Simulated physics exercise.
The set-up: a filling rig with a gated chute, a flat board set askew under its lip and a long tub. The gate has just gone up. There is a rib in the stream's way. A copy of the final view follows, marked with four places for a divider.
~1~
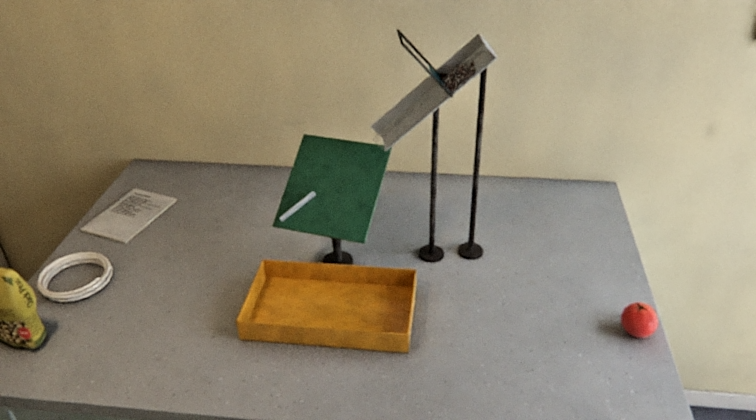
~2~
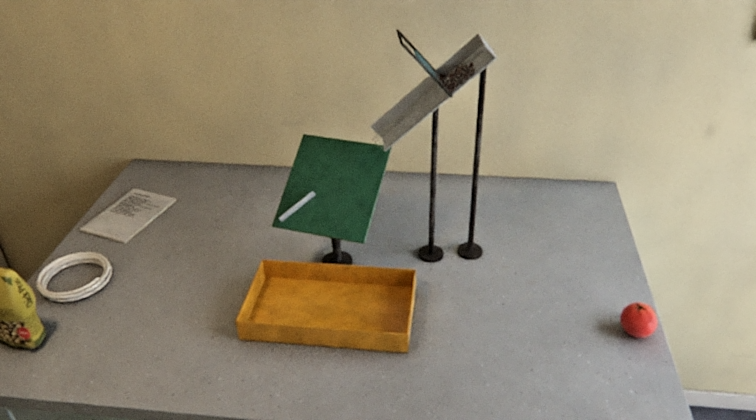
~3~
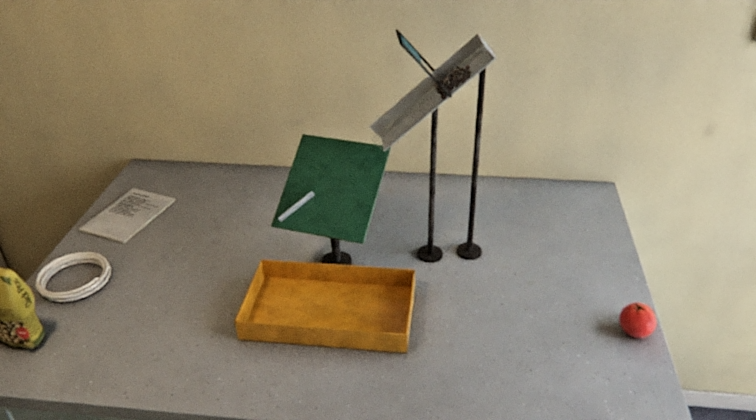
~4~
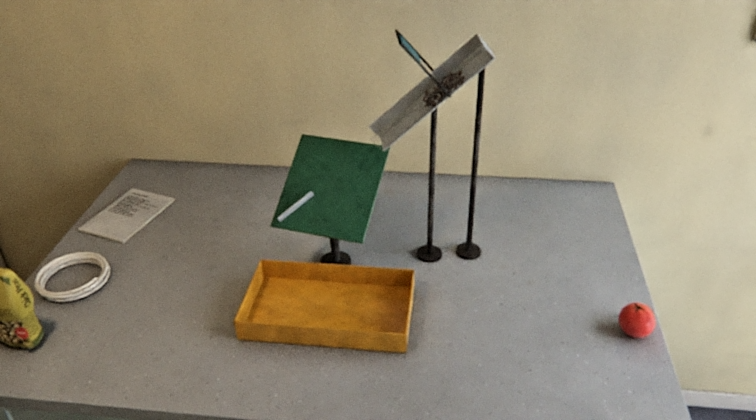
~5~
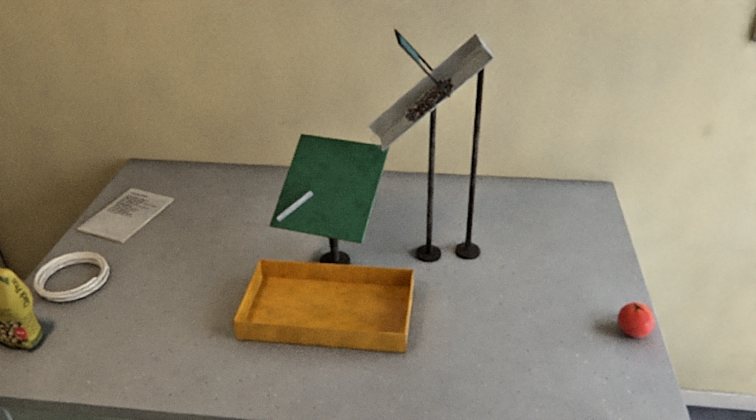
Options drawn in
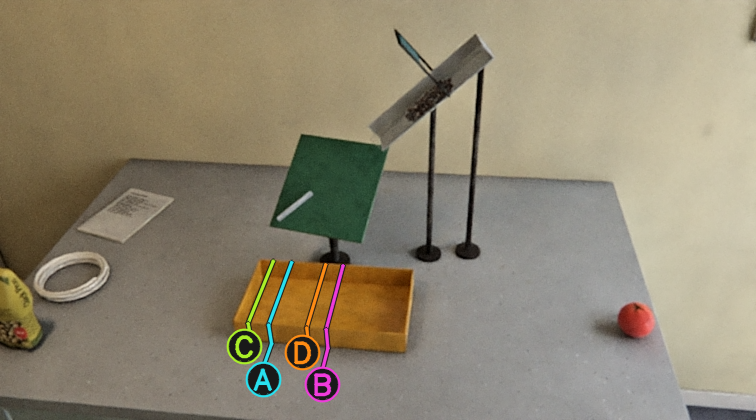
On a grey table, a thin flap stood raised over a sloping chute on two black posts, and small dark pieces slid a short way down to the left, above a tilted green board and a yellow tub.
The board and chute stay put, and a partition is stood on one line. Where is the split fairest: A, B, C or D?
A.
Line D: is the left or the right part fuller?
Left.
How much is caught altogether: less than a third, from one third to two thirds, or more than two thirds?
It is more than two thirds.
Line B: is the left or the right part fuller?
The left side.
On the marked copy, line A crosses the front rim at (268, 324); line B crosses the front rim at (326, 328); line C crosses the front rim at (248, 322); line D crosses the front rim at (306, 327).
For line A, of what is caught, about two thirds on the left of the divider, about a third on the right.
For line B, of what is caught, all on the left of the divider, none on the right.
For line C, of what is caught, a small part on the left of the divider, most on the right.
For line D, of what is caught, nearly all on the left of the divider, a stray few on the right.
